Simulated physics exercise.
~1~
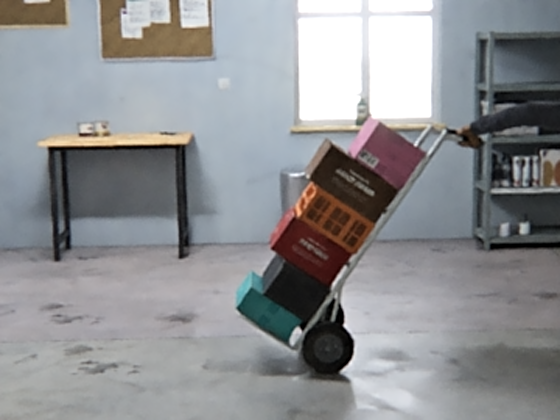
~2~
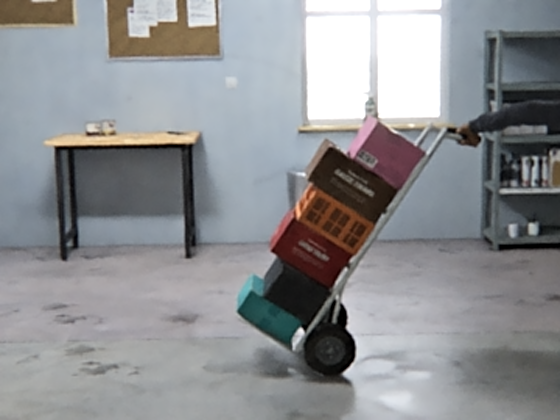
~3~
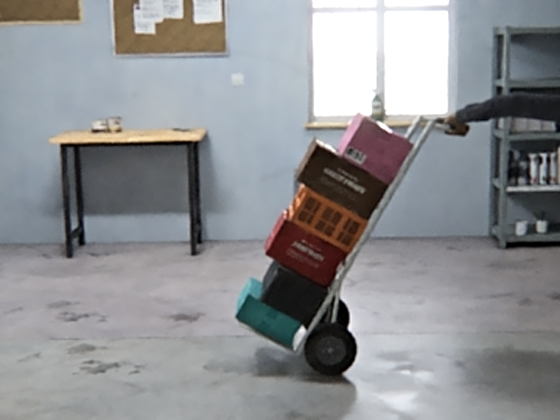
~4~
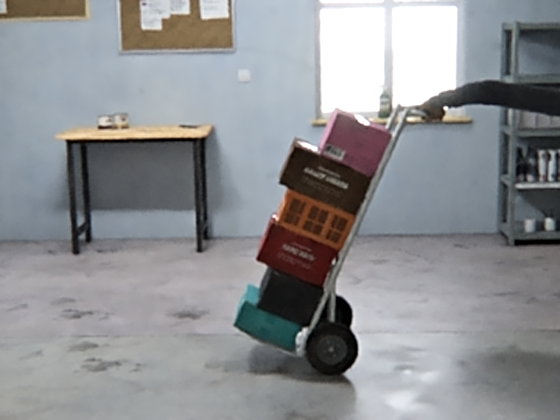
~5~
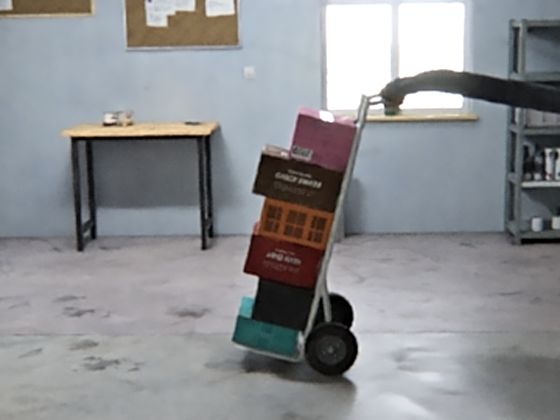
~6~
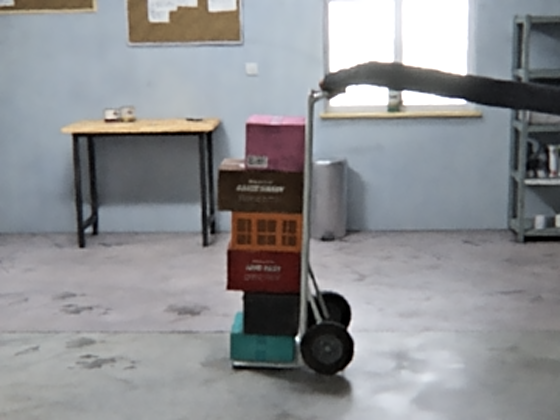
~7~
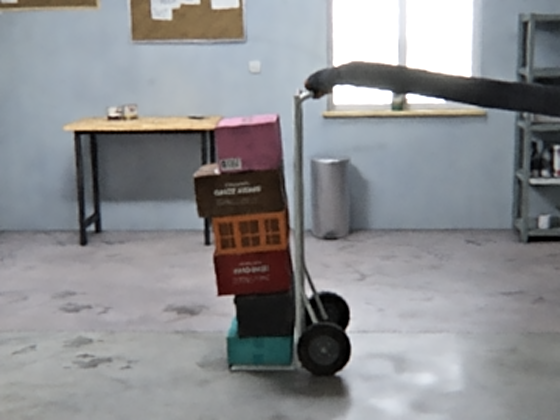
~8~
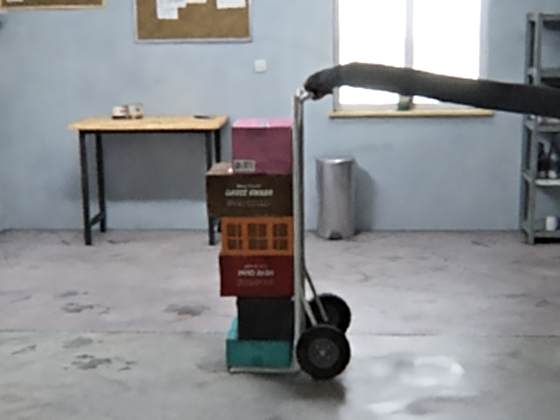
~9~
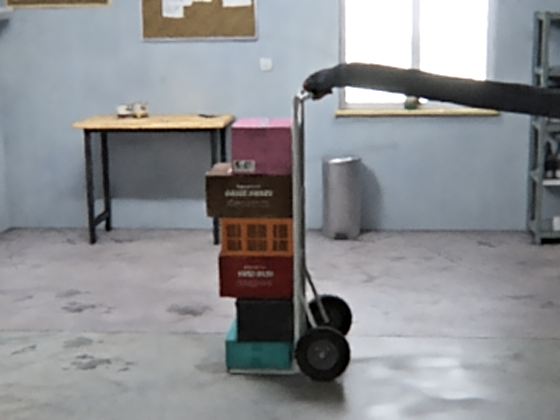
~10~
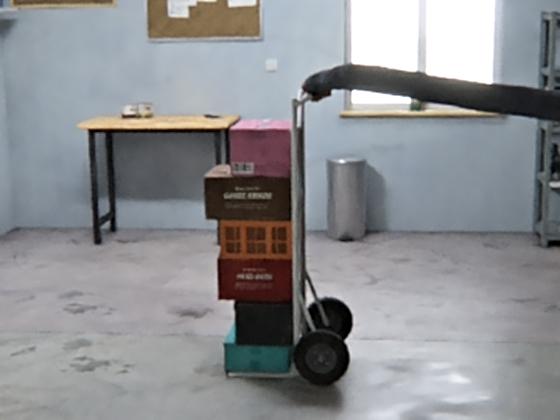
In the video, a dark-sleeved arm tips a leaning sack truck stacked with six boxes and crates until it stands upright, and the upper part of the stack rocks briefly to the left, then settles back, leaving the whole pile standing in place.
